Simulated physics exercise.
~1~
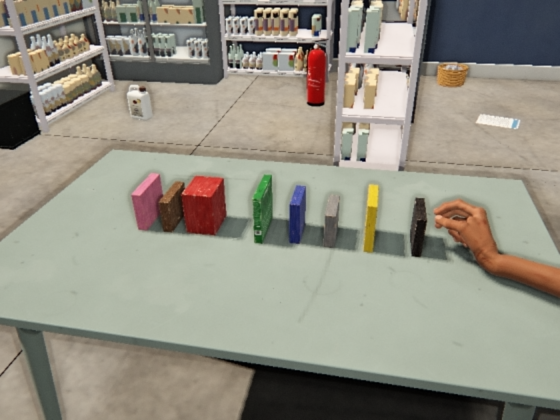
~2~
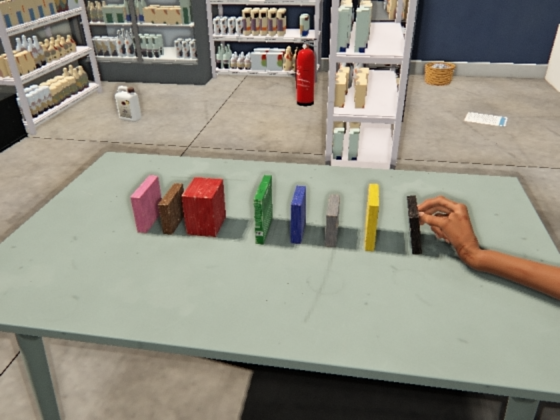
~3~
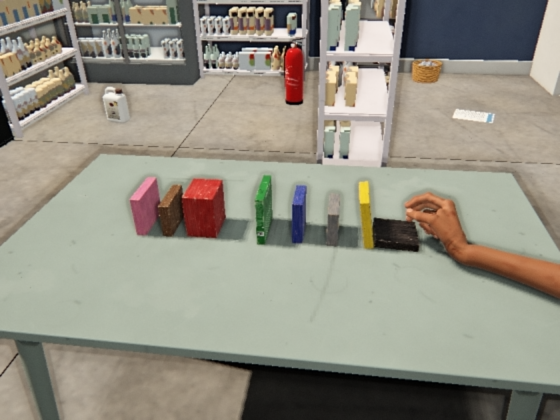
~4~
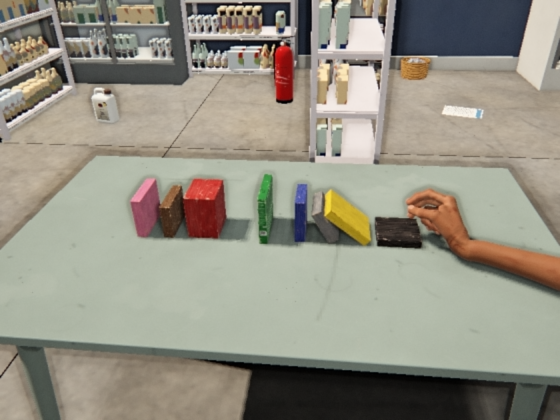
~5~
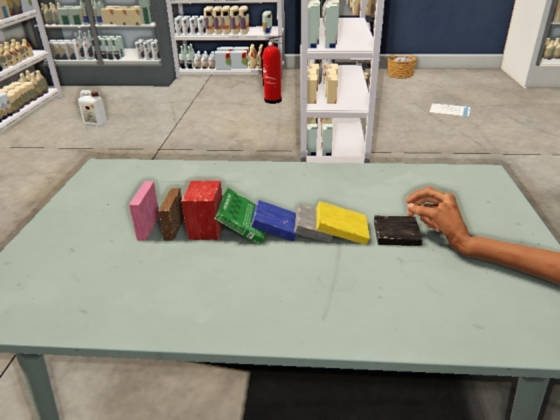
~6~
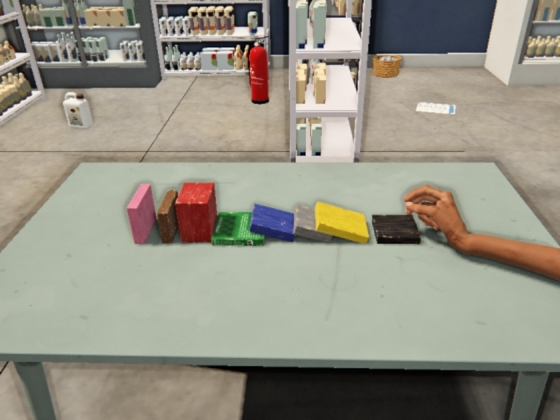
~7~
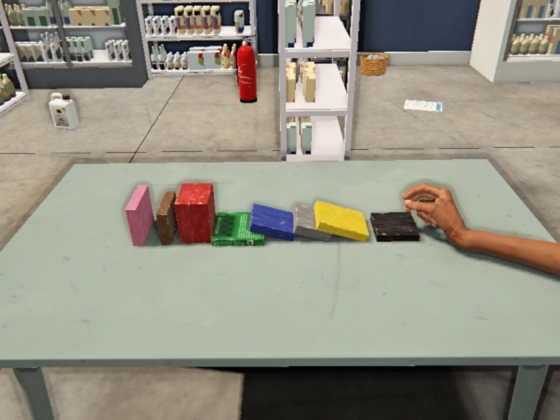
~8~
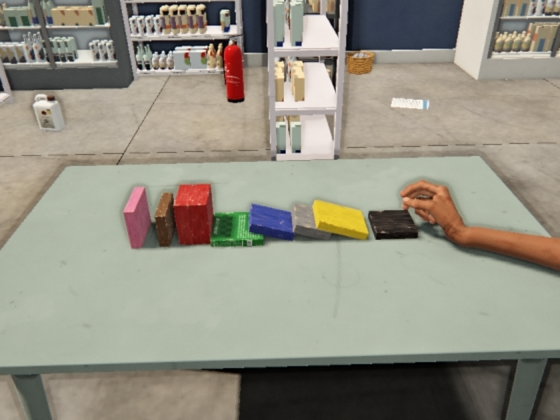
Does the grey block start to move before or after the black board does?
The grey block starts to move after the black board. The black board is already down by the time the grey block begins to tip.
